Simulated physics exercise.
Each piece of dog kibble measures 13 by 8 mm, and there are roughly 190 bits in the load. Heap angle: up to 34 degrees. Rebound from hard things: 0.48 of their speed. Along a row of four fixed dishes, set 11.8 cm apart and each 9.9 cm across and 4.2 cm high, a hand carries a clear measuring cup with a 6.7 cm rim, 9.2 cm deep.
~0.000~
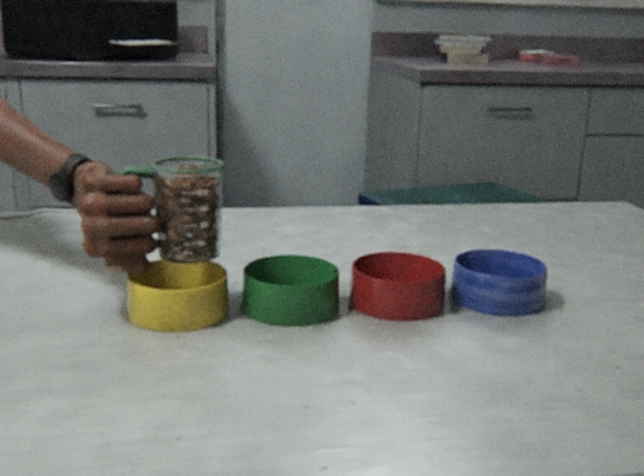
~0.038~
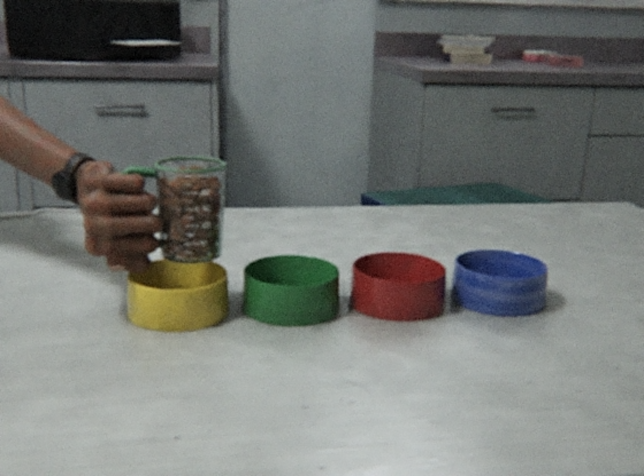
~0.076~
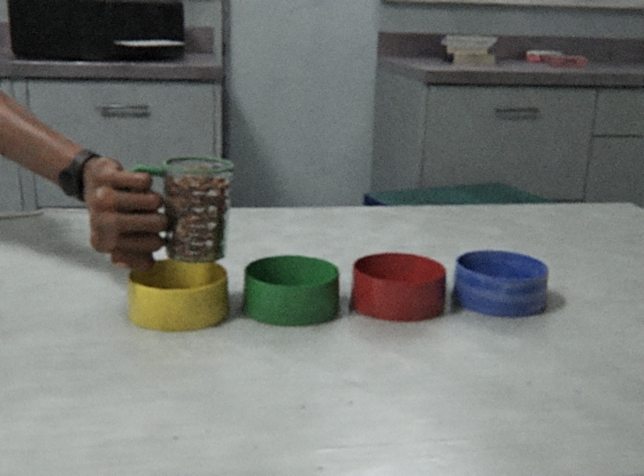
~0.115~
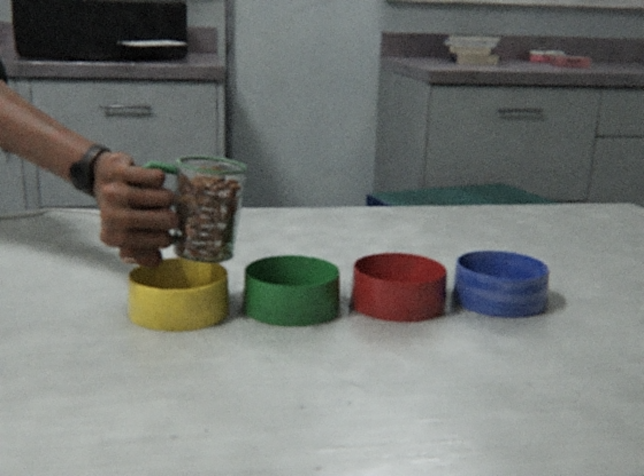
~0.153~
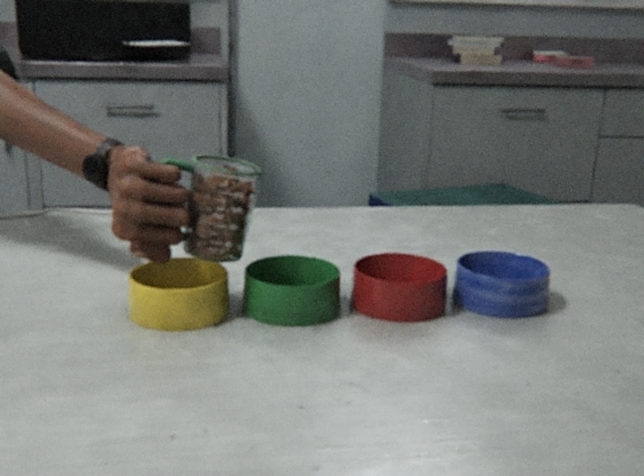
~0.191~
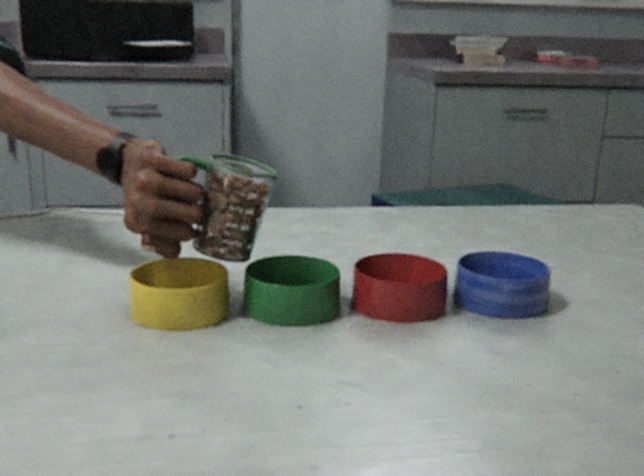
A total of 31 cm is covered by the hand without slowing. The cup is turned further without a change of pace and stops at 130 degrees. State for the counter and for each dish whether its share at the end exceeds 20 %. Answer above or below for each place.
Red: Below, blue: Above, green: Below, yellow: Below, counter: Below.
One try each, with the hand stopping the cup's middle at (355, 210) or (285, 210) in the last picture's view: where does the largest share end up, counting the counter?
On the first run most goes to red, and on the second to green.
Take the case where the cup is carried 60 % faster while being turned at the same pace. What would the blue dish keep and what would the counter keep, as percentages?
Result - blue dish: 100; counter: 0.
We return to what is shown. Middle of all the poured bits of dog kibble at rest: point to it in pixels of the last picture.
Near (508, 281).
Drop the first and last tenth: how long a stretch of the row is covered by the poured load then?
I'd put it near 6 cm.
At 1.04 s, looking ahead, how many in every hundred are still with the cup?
Around 90 per cent of the load.
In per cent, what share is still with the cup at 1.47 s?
0 per cent.
Then, at 0.70 s, tilt 69 degrees; cup holds 100 %.
After 1.04 s, tilt 106 degrees; cup holds 90 %, blue 10 %.
After 1.47 s, tilt 130 degrees; cup holds 0 %, blue 95 %.
In the end, at 2.0 s, red 0 %, blue 100 %, green 0 %, yellow 0 %, counter 0 %.
